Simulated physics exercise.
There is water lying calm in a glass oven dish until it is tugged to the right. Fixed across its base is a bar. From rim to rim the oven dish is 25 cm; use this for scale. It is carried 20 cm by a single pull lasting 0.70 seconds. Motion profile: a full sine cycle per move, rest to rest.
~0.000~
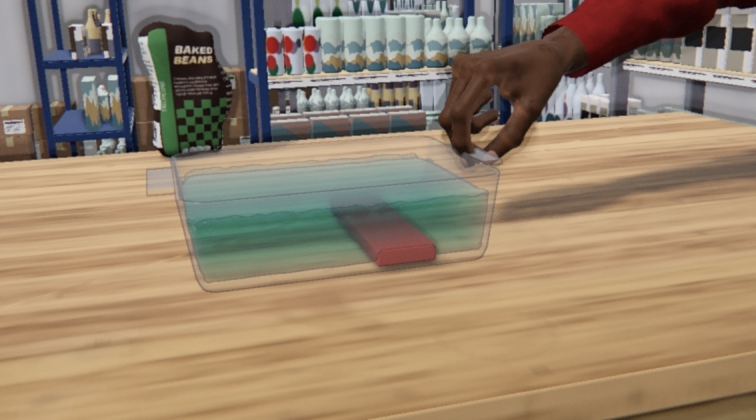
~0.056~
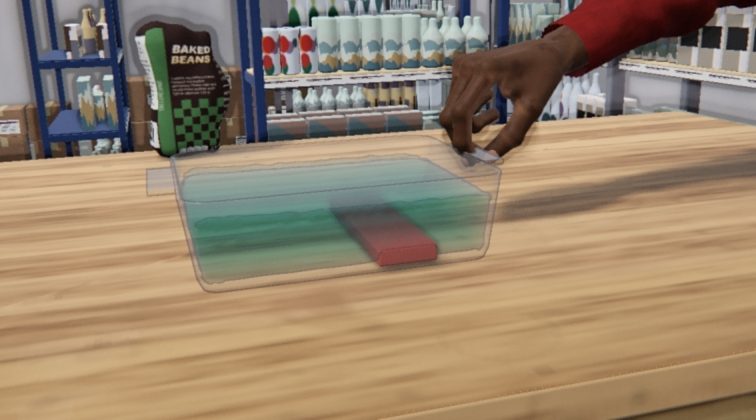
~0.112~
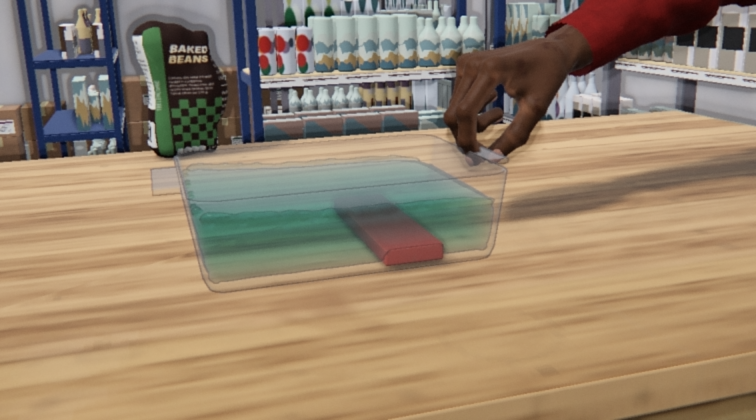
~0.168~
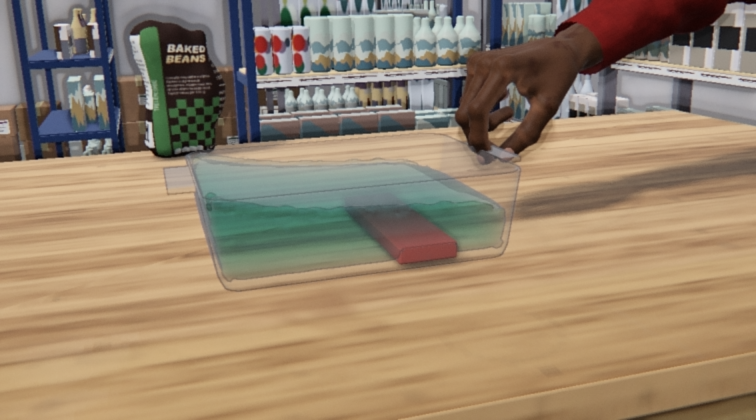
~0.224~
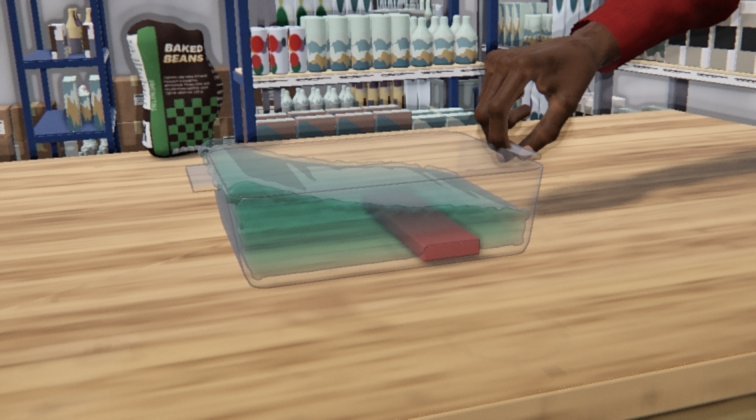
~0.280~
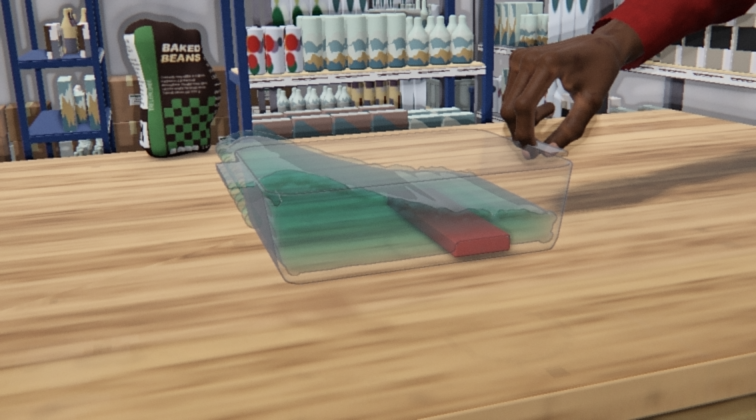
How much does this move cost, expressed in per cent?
I would say roughly 31 per cent is lost.
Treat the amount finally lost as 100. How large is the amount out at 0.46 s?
It's close to 20 percent at that time.
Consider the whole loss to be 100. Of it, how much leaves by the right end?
I'd say close to 70 in a hundred leaves on the right.
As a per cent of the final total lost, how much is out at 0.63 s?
50 in a hundred, roughly.
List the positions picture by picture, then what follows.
It has moved 0.0 cm; in the oven dish the surface runs from (181, 195) to (454, 171), rim (461, 154); the water stands 18 mm below the rim; the top of the bar is at (406, 249), in the first picture.
It has moved 0.1 cm; in the oven dish the surface runs from (181, 194) to (454, 172), in the second picture.
It has moved 0.5 cm; in the oven dish the surface runs from (184, 188) to (458, 176), in the third picture.
It has moved 1.6 cm; in the oven dish the surface runs from (194, 175) to (468, 182), in the fourth picture.
It has moved 3.5 cm; in the oven dish the surface runs from (219, 172) to (483, 186), in the fifth picture.
It has moved 6.1 cm; in the oven dish the surface runs from (248, 167) to (492, 185), in the sixth picture.
After 0.46 s it has gone 16 cm; 6 per cent is out over the left end and 0 over the right.
After 0.63 s it has gone 20 cm; 6 per cent is out over the left end and 8 over the right.
After 0.81 s it has gone 20 cm; 6 per cent is out over the left end and 20 over the right.
After 0.99 s it has gone 20 cm; 6 per cent is out over the left end and 20 over the right.
In the end 31 per cent is out in all, 9 of it over the left end.
